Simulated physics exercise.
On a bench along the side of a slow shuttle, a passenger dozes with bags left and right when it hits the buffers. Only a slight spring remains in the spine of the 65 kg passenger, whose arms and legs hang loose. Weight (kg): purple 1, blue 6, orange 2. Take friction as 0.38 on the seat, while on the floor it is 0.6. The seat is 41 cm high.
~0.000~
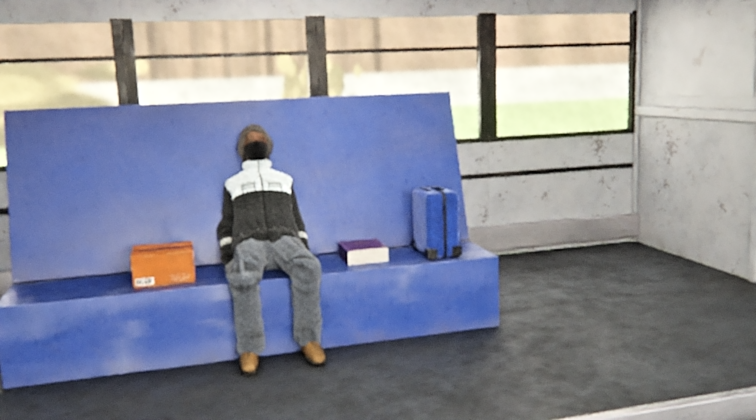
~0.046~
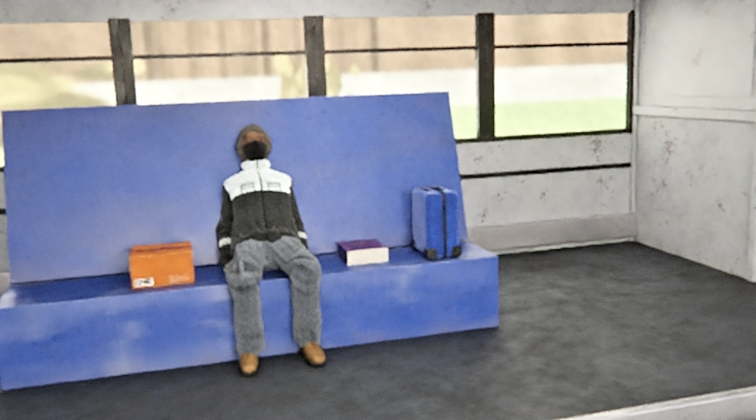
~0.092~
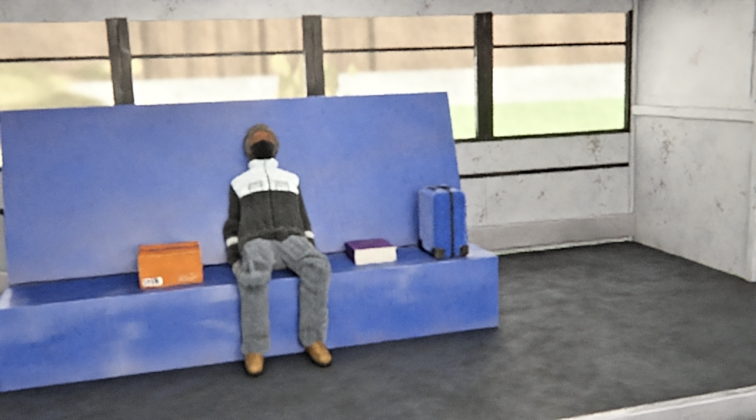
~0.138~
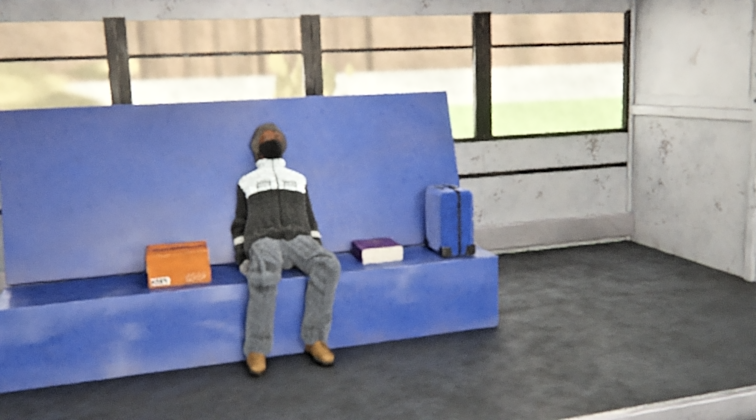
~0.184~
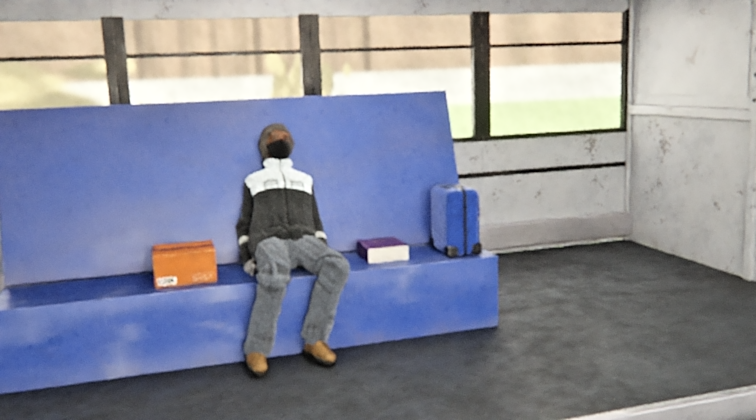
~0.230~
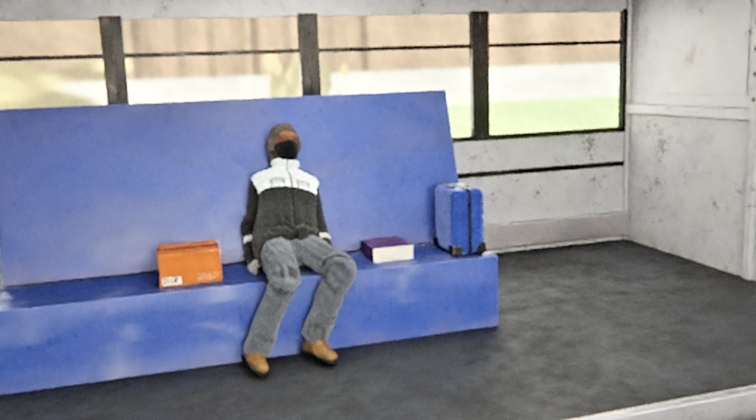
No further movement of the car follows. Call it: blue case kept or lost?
Kept.
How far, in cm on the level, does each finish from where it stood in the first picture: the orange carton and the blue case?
The orange carton ends around 20 away and the blue case around 20.
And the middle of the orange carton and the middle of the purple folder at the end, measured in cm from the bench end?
Orange carton 160 short, purple folder 50 short.
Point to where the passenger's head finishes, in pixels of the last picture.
End point: Roughly (394, 225) in the last view.
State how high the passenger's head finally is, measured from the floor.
The head ends up around 55 centimetres high.
After 0.40 s the blue case is 11 cm short of the bench end, tilted 0°, near (464, 218) in the last picture's view.
After 0.65 s the blue case is 11 cm short of the bench end, tilted 0°, near (464, 218) in the last picture's view.
After 1.05 s the blue case is 11 cm short of the bench end, tilted 0°, near (464, 218) in the last picture's view; the orange carton 162 cm short of the bench end, tilted 0°.
When all is still (1.9 s), purple folder stays on; blue case stays on; orange carton stays on; passenger's hips keep to the seat.
